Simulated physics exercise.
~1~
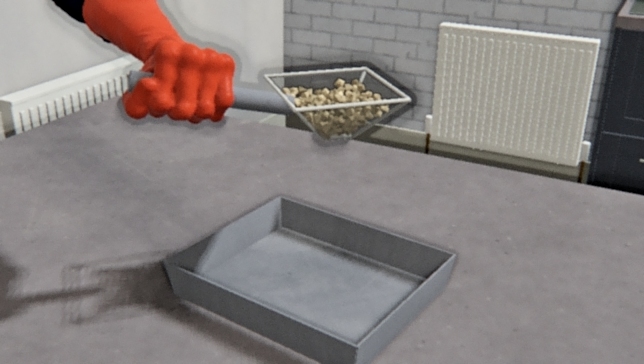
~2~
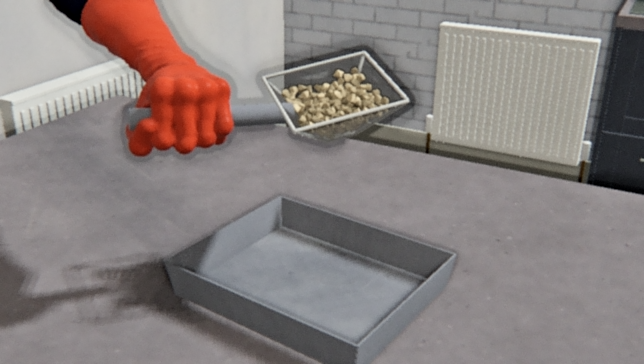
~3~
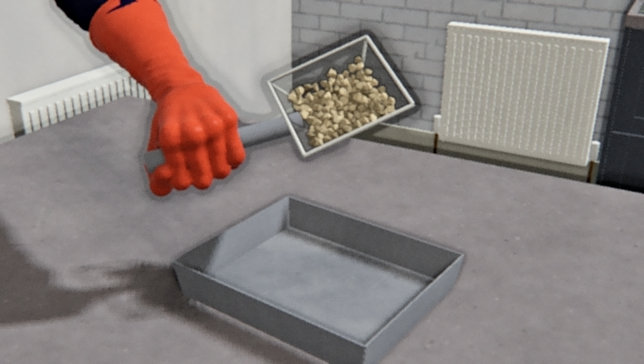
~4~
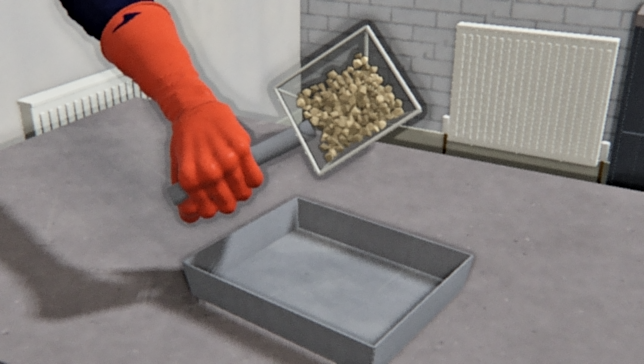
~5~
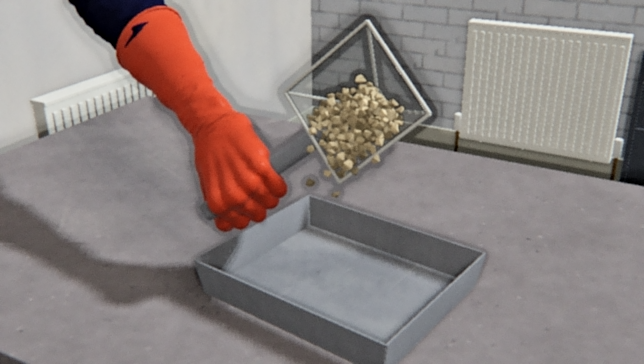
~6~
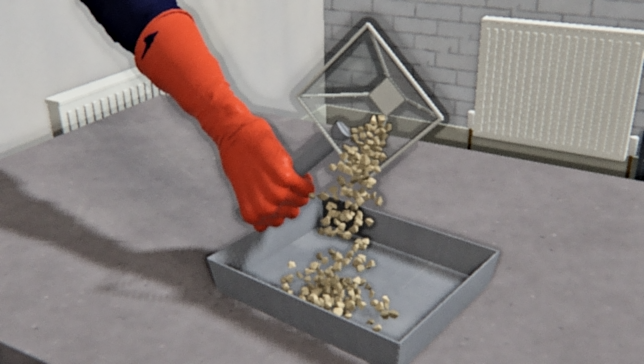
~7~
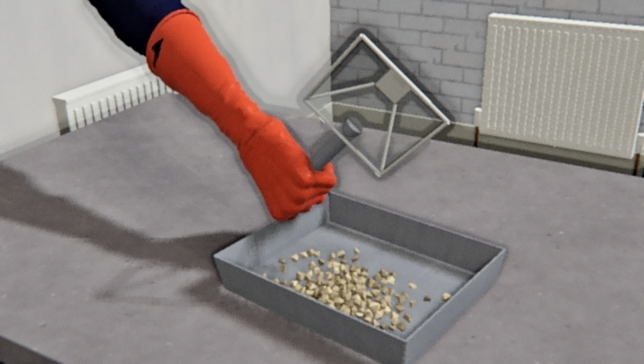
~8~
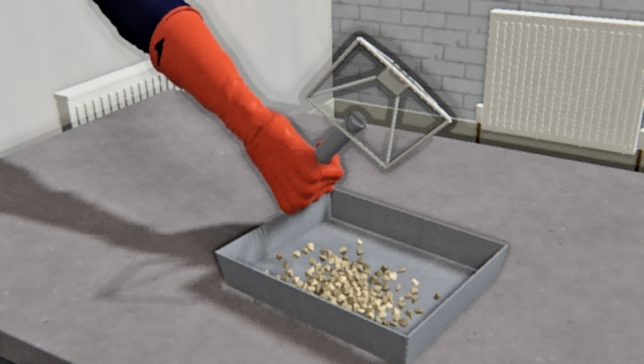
The clip shows a gloved hand in orange holding a clear-sided scoop of tan pellets above a shallow grey tray, then steadily tilting it until the pellets spill out and drop into the tray, ending with the scoop empty and the pellets scattered across the tray's bottom.
